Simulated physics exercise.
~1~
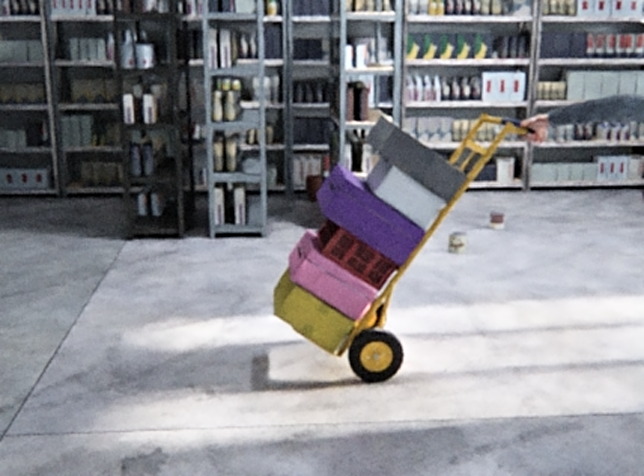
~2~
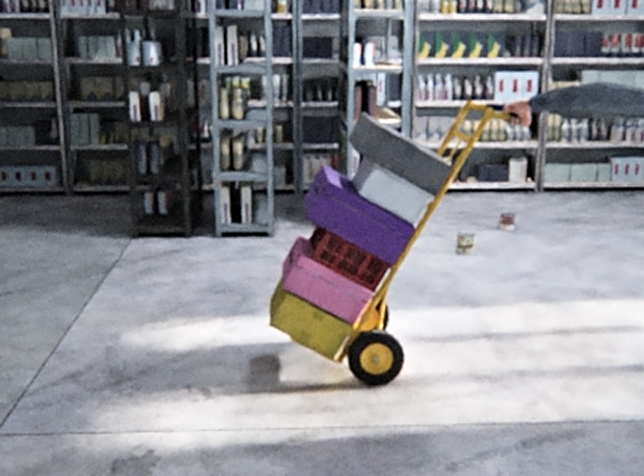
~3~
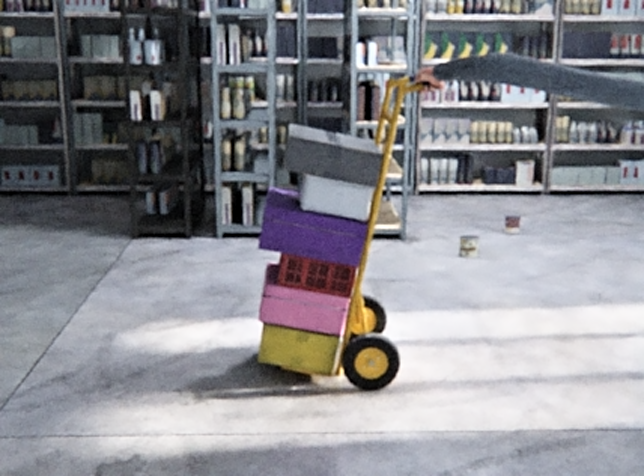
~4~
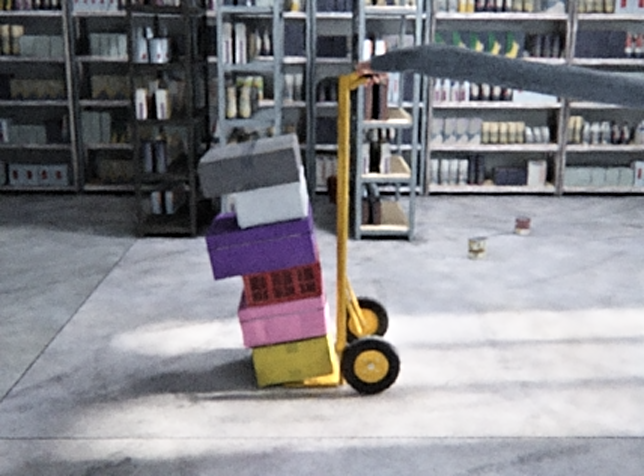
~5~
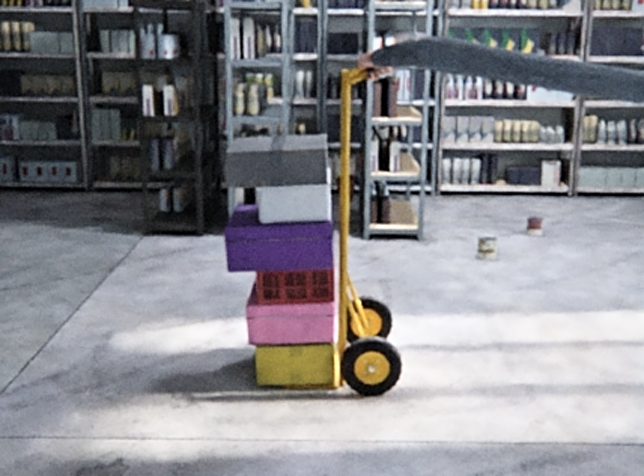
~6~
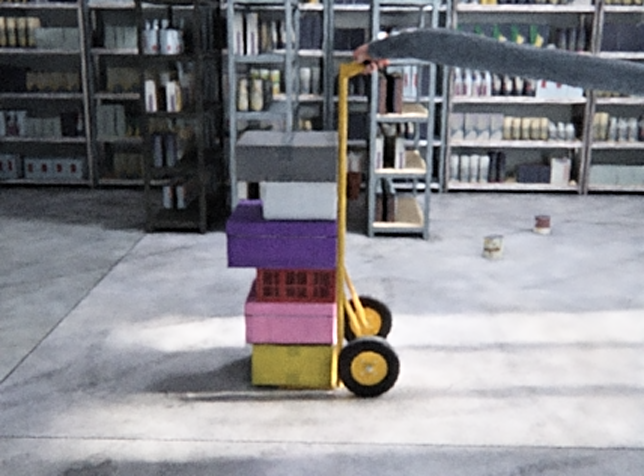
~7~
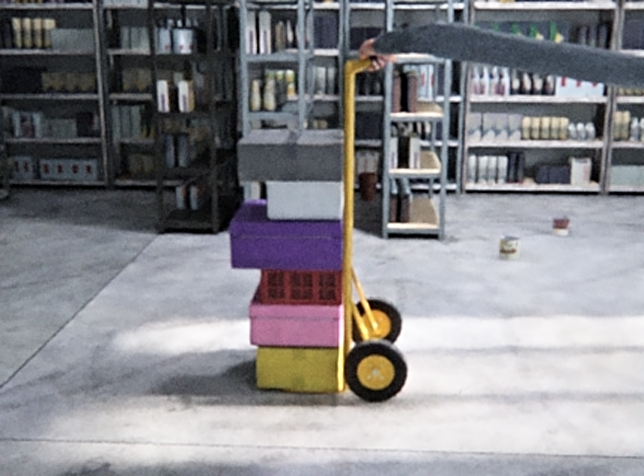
In a storeroom, a hand tips a loaded yellow sack truck upright, and the stacked boxes stay on.
